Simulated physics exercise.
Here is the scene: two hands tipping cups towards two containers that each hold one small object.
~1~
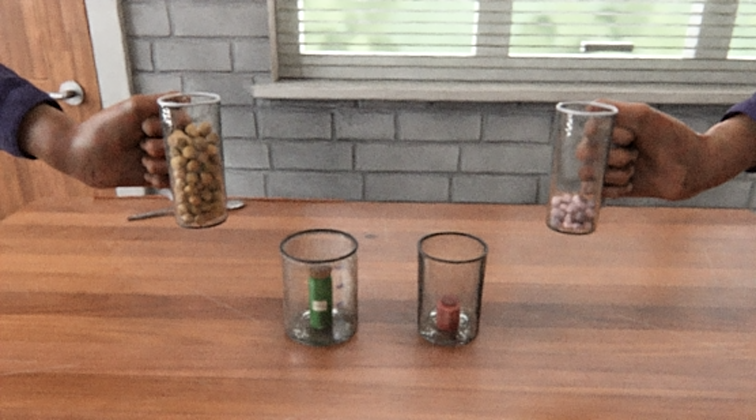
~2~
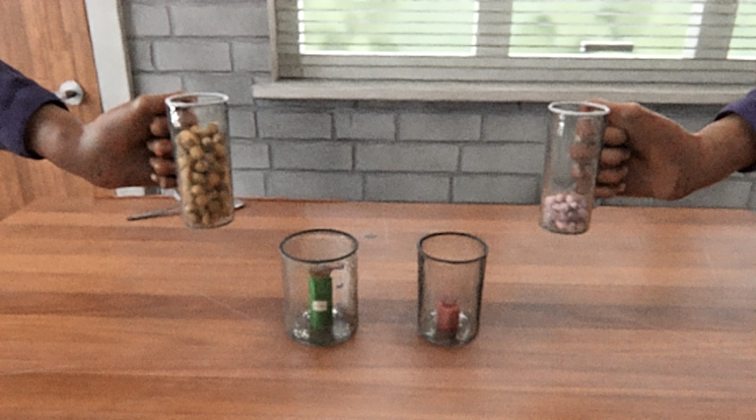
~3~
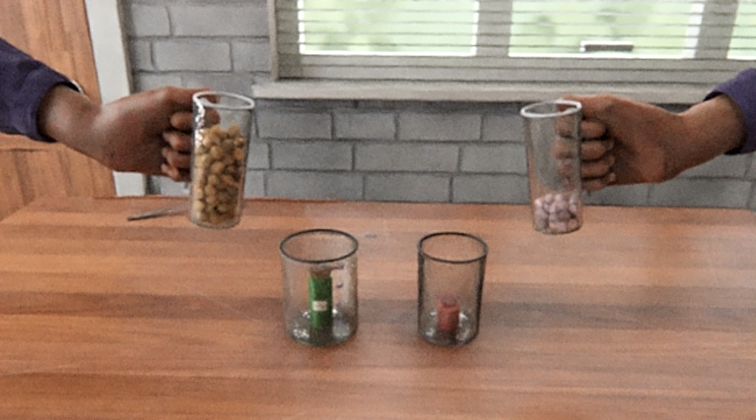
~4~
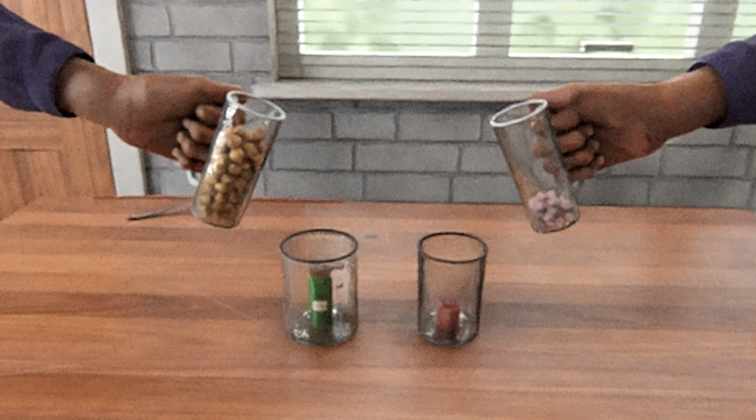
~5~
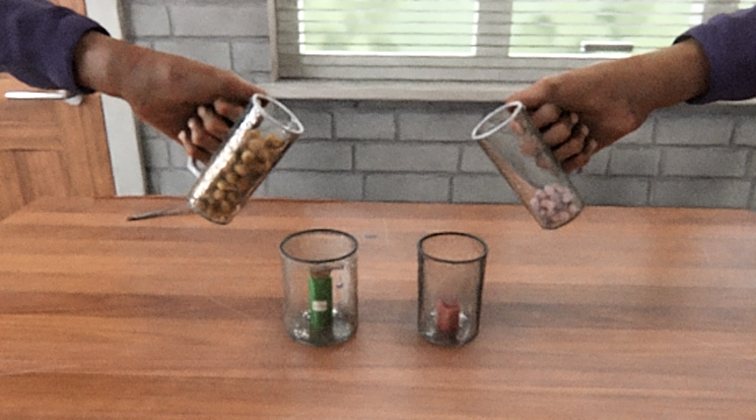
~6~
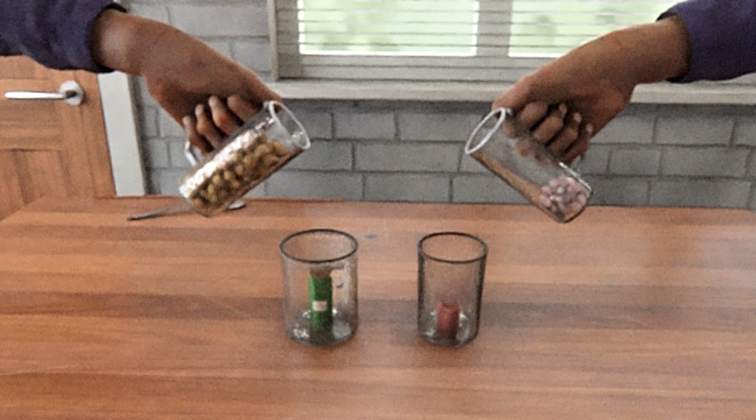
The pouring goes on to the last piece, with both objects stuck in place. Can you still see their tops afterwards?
Observation - left object top exposed, right object top exposed.
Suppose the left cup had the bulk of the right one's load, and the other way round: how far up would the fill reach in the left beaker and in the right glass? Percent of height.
Left fill 15 percent; right fill 65 percent.
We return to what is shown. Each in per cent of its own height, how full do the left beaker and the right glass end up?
Estimates: Left some 50; right some 20.
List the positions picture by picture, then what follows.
Small canister in the left beaker at (321, 293), reaching well over half way up; left cup at (196, 161), three quarters full of round wooden beads; small bottle in the right glass at (449, 313), reaching about a third of the way up; right cup at (578, 169), a quarter full of sugar pearls, in the first frame.
Left cup at (203, 161), upright; right cup at (571, 169), upright, in the second frame.
Left cup at (220, 162), tipped 10°; right cup at (554, 169), tipped 10°, in the third frame.
Left cup at (236, 162), tipped 24°; right cup at (538, 168), tipped 24°, in the fourth frame.
Left cup at (243, 162), tipped 38°; right cup at (530, 168), tipped 38°, in the fifth frame.
Small canister in the left beaker at (321, 293); left cup at (243, 162), tipped 52°; small bottle in the right glass at (449, 313); right cup at (530, 168), tipped 52°, in the sixth frame.
Then, 0.56 s after the last picture, left beaker empty, all of its cupful still in the cup; right glass empty, all of its cupful still in the cup.
Then, 1.04 s after the last picture, left beaker a quarter full, about a third of its cupful still in the cup, one piece on the counter; right glass nearly empty, about a third of its cupful still in the cup.
Then, 1.46 s after the last picture, left beaker a third full, none of its cupful still in the cup, one piece on the counter; right glass nearly empty, none of its cupful still in the cup.
At rest, left beaker half full (surface near (320, 283)), one piece on the counter; right glass nearly empty (surface near (449, 311)), nothing beside it; the left thing is still showing; the right thing is still showing.
